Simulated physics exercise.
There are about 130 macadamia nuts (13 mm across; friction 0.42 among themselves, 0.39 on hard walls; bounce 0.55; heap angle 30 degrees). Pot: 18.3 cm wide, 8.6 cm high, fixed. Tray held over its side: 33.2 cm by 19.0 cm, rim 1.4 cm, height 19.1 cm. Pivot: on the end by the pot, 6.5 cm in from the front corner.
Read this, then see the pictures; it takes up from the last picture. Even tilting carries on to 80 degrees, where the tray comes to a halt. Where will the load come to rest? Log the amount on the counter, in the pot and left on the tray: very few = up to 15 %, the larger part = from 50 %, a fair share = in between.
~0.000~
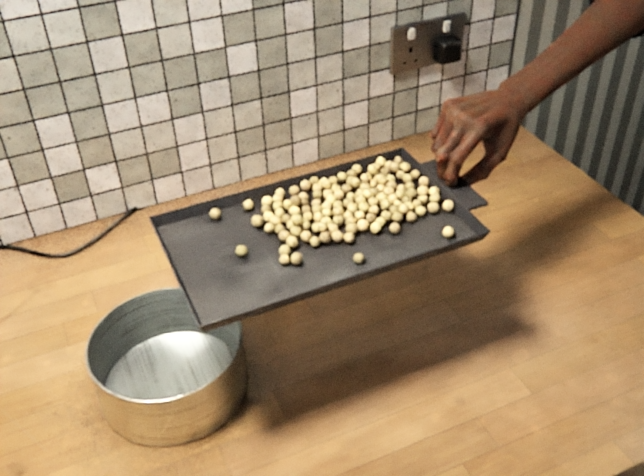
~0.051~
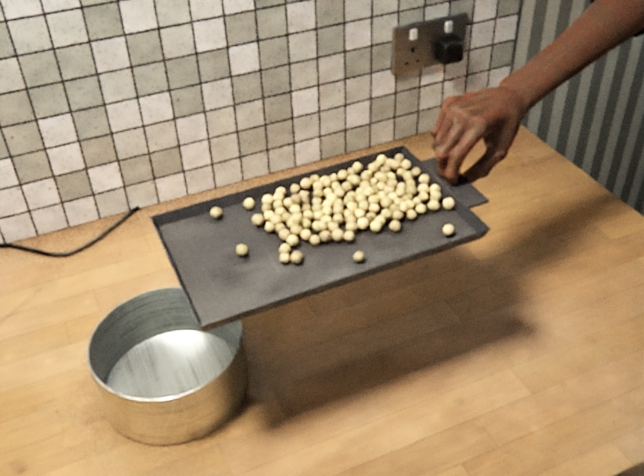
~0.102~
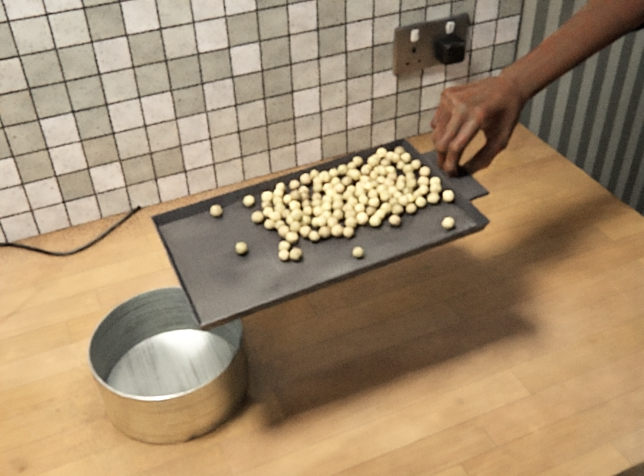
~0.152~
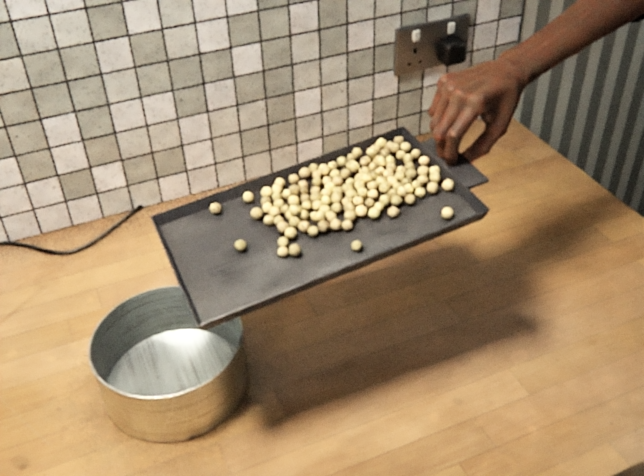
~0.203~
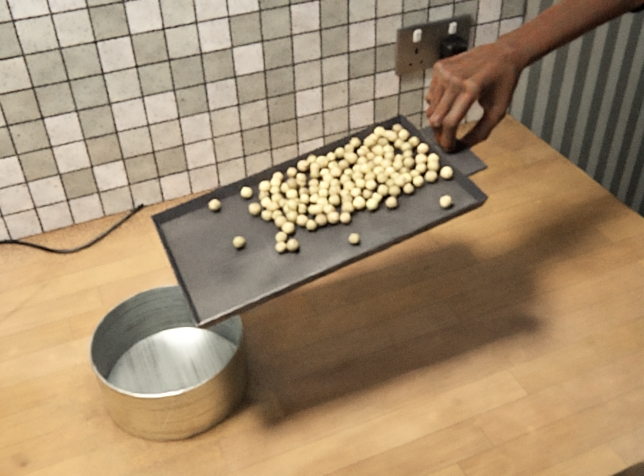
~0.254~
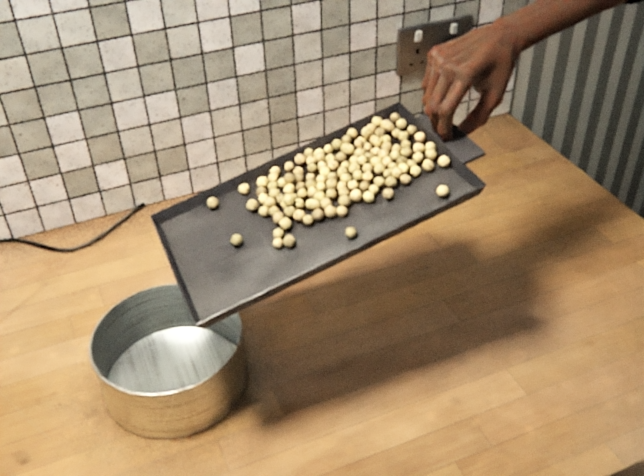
Log: Counter = a fair share; pot = the larger part; left on the tray = very few.
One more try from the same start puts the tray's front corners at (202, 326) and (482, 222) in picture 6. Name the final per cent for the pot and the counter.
Pot 0; counter 100.
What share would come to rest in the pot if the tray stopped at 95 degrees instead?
Around 75 %, I reckon.
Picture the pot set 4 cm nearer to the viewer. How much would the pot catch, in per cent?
Estimated share: Around 75 in a hundred.
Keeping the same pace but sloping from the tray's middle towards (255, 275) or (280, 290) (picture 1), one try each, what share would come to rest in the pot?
Approximately 30 percent, then 10 percent.
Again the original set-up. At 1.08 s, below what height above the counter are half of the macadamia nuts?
Roughly 10 cm above the counter.
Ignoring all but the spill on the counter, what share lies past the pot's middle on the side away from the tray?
About 90 percent of the spill.
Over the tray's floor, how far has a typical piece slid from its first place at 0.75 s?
Some 19 cm.
After 0.75 s, tilt 45 degrees; the tray holds 90 %, the pot 0 %.
After 1.08 s, tilt 66 degrees; the tray holds 45 %, the pot 35 %.
After 1.50 s, tilt 80 degrees; the tray holds 15 %, the pot 55 %.
In the end, at 2.6 s, counter 25 %, pot 75 %, tray 0 %.
